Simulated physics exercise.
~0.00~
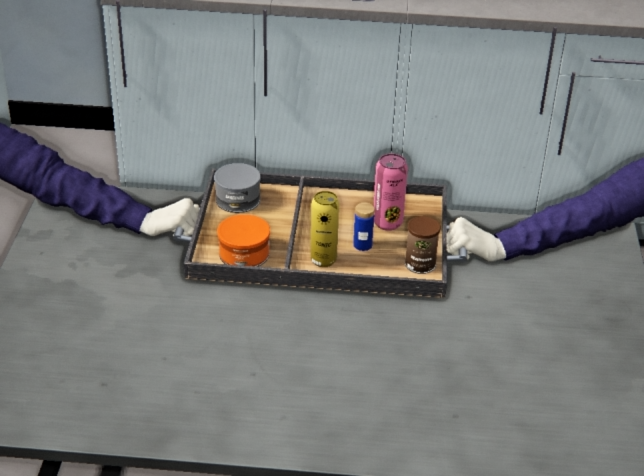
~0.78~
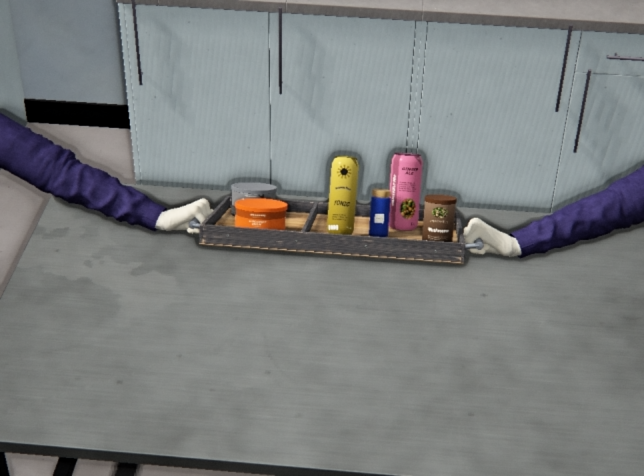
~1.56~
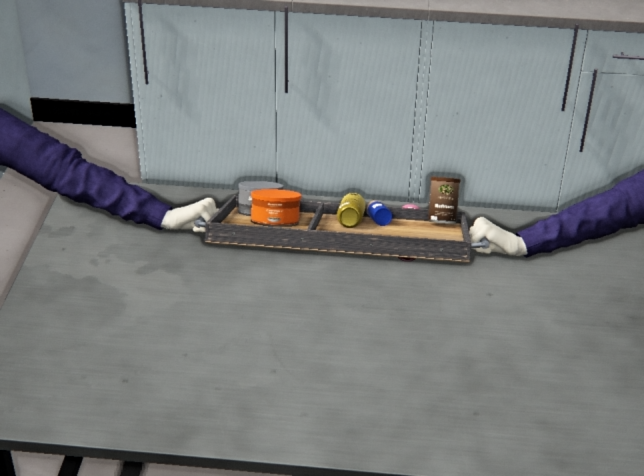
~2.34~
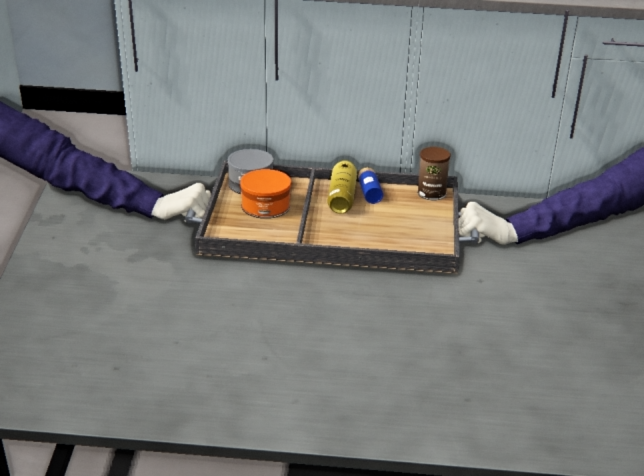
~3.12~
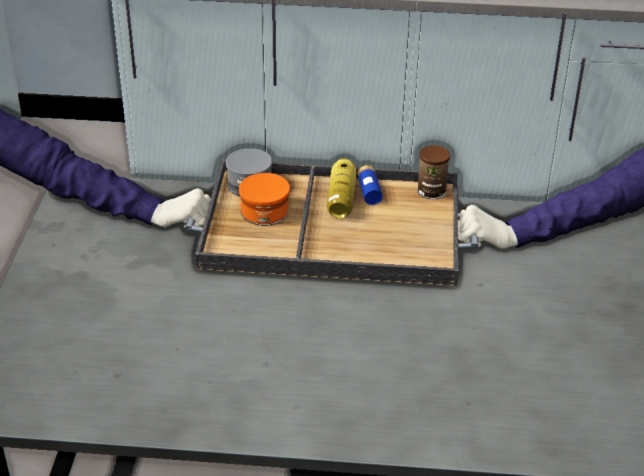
Over a gray table, two gloved hands tilt a tray, toppling three containers, then level it.
